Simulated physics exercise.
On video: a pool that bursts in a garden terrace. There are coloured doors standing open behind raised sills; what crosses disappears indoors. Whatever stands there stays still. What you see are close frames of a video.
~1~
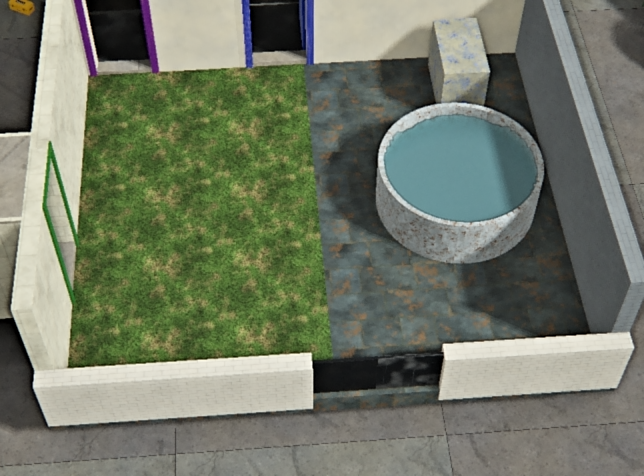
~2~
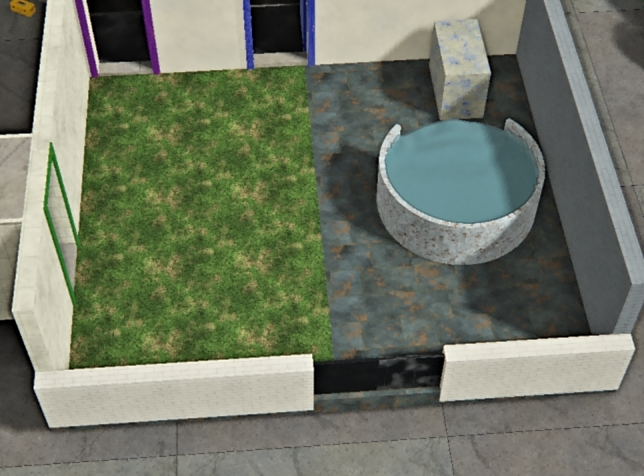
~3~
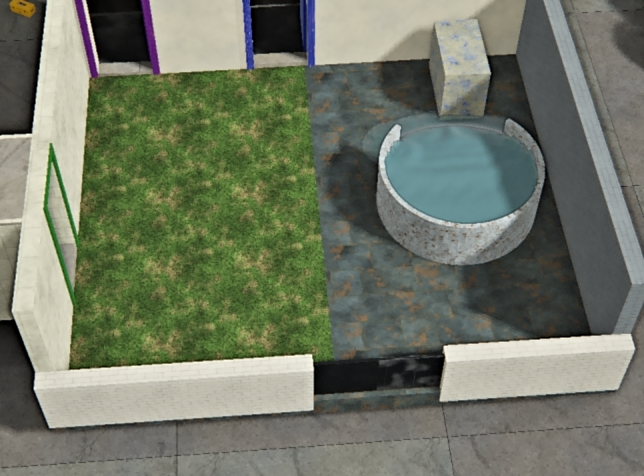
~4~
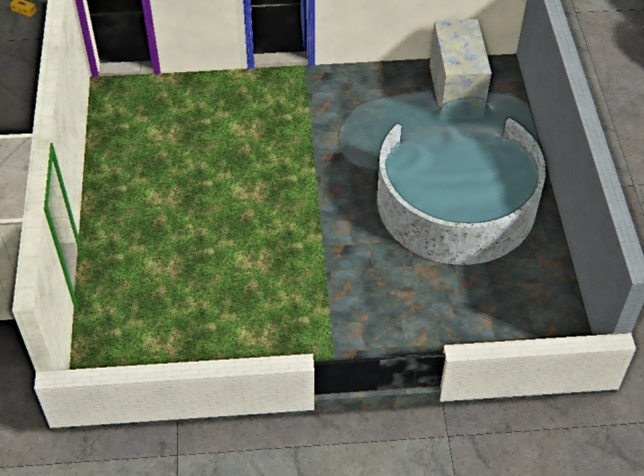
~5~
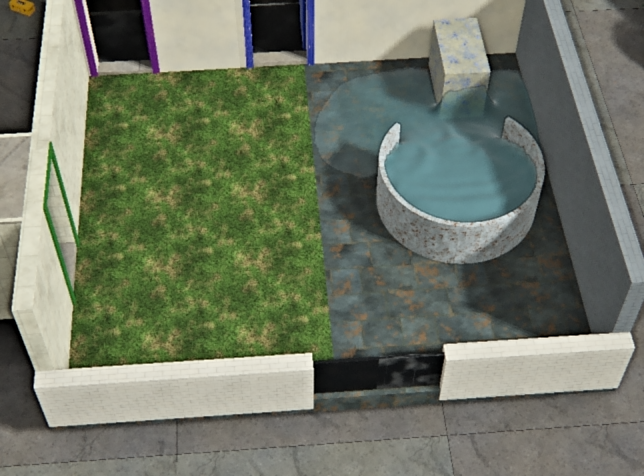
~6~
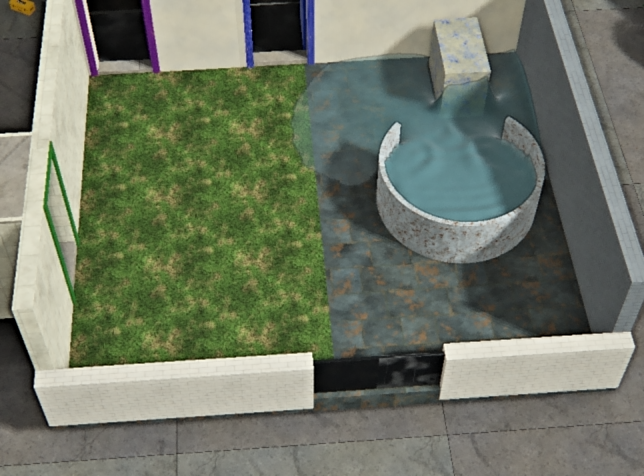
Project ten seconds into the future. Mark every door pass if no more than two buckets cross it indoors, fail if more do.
Marks: Blue door fail, green door pass, purple door fail.
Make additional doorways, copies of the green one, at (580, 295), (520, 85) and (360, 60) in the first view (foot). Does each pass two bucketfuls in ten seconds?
Taken in sequence, they go: Not exceeded, exceeded, exceeded.
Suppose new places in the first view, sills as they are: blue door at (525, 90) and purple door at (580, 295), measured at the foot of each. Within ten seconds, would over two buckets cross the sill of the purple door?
Well, the purple one never reaches the limit, I reckon.
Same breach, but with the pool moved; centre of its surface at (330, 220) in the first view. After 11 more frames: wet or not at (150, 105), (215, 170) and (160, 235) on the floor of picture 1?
Soaked, soaked, spared.
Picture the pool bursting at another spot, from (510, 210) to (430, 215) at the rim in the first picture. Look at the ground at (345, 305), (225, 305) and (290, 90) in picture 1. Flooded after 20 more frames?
As listed: Under water, covered, clear.
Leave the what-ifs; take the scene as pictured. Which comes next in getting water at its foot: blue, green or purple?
Going by the pictures, it would be the one in blue.
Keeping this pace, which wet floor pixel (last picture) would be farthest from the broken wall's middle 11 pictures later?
The flood front should get to about (155, 78).
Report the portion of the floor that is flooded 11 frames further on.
By my count, 30 percent.
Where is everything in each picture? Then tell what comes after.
In the first picture, the pool at (460, 165) is whole and still.
In the second picture, the front is at a hidden place, out from the gap on the pool's far side.
In the third picture, water pours out on the pool's far side and has run to a hidden place.
In the fourth picture, the front is at (528, 108), out from the gap on the pool's far side.
In the fifth picture, the front is at (519, 76), out from the gap on the pool's far side.
In the sixth picture, water pours out on the pool's far side and has run to (329, 68).
A moment on, water covers 20 % of the floor; the blue door under two buckets in, the green door not reached, the purple door not reached.
Next, water covers 30 % of the floor; the blue door over two buckets in, the green door not reached, the purple door not reached.
Then, water covers 45 % of the floor; the blue door over two buckets in, the green door not reached, the purple door wet at the sill, nothing in.
Later, water covers 80 % of the floor; the blue door over two buckets in, the green door wet at the sill, nothing in, the purple door over two buckets in.
In the end, water covers 95 % of the floor; the blue door over two buckets in, the green door wet at the sill, nothing in, the purple door over two buckets in.
